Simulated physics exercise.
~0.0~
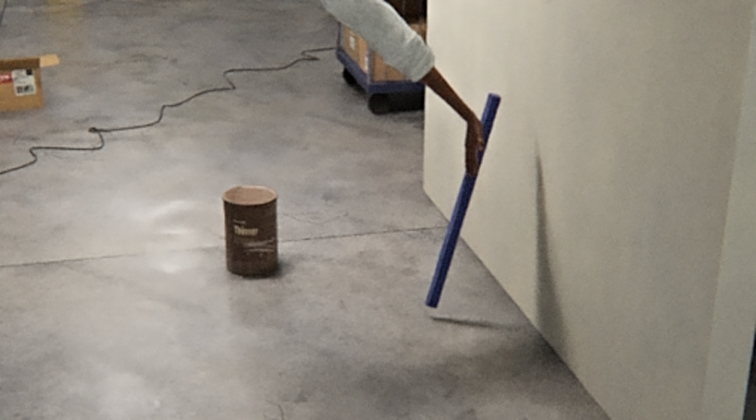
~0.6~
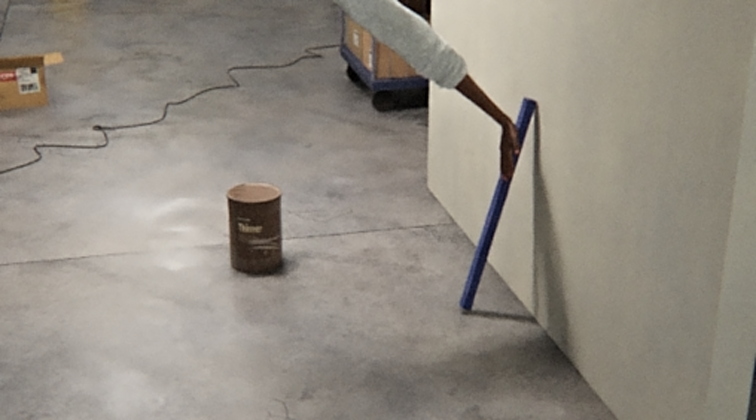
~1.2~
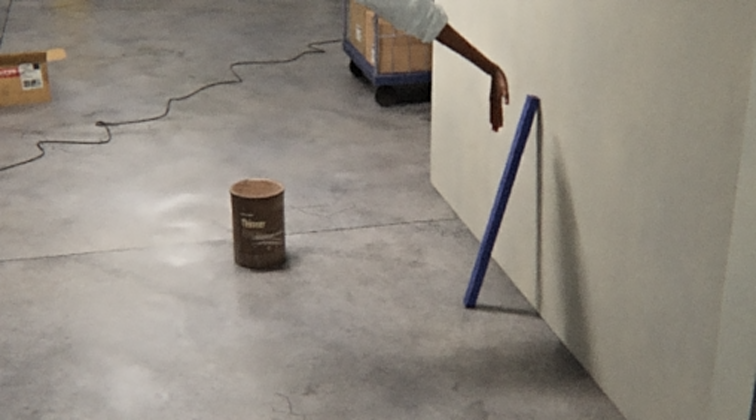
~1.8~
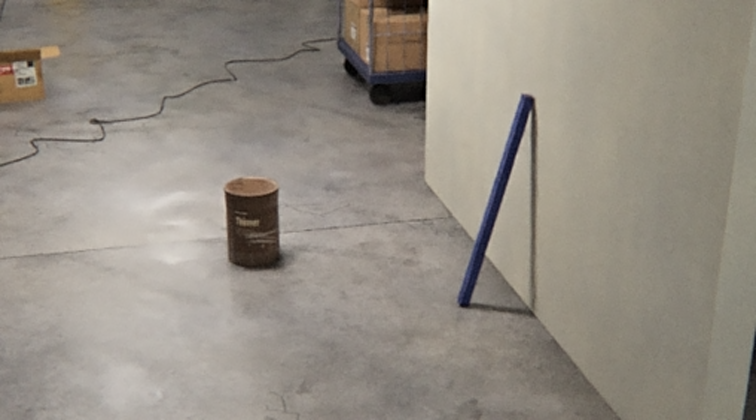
On the smooth concrete floor of a warehouse-like room, a brown pail stands near the middle, with a black cable, a cardboard box and a loaded cart behind it. A hand reaches in from above and holds a blue pole upright at a slant, close to a pale wall on the right. The hand shifts the pole a short way right until its top rests against the wall. The fingers then let go, and the arm draws back out of view. The pole stays leaning on the wall, and the pail remains in its place.
